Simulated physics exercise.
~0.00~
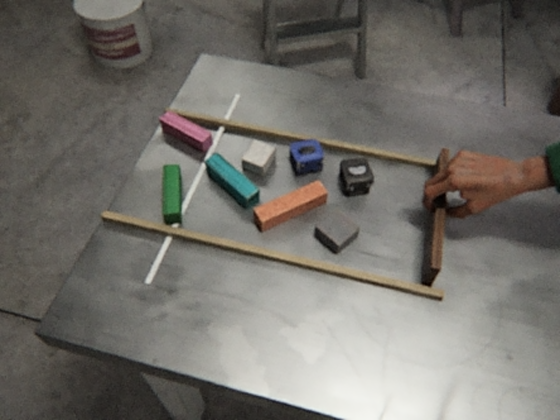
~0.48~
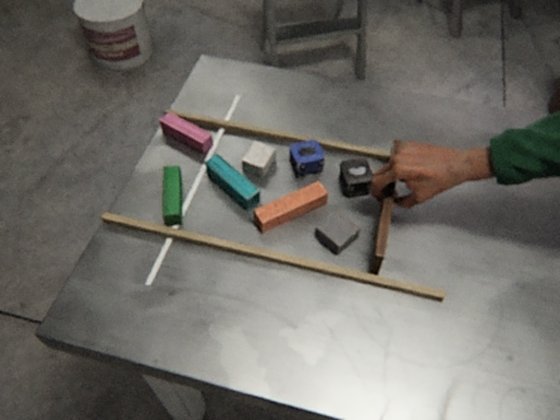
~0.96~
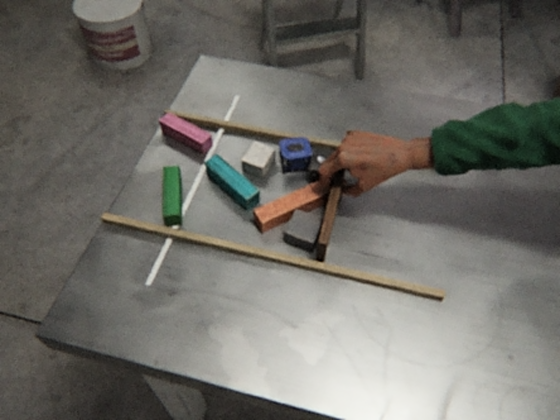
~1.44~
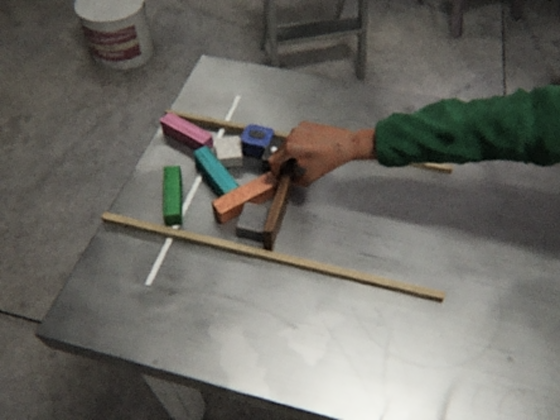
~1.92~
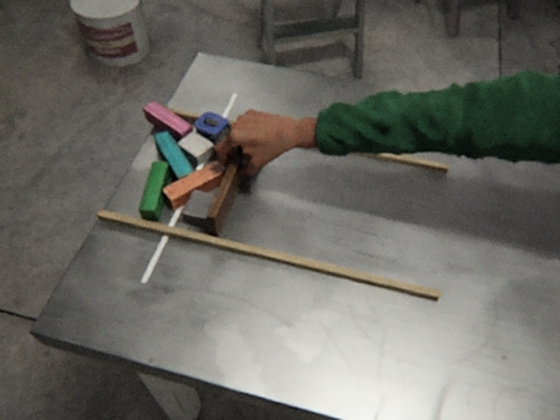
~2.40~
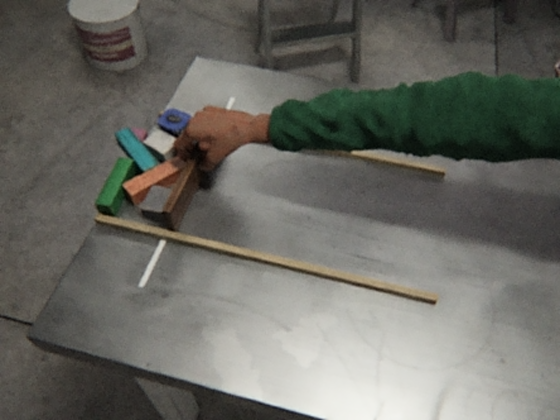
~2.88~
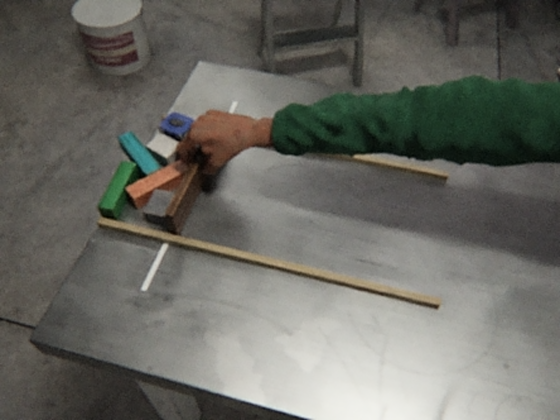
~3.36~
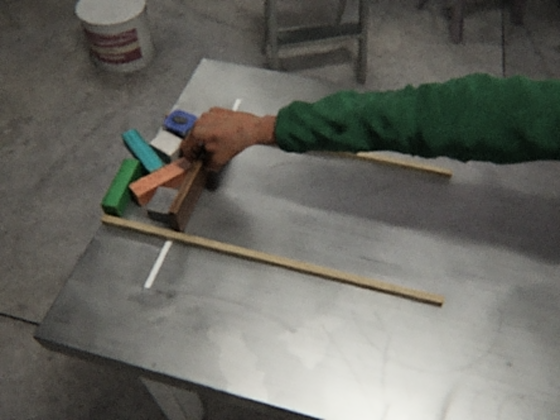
A hand slides a wooden board left, bunching blocks past the tape until the pink one drops off.
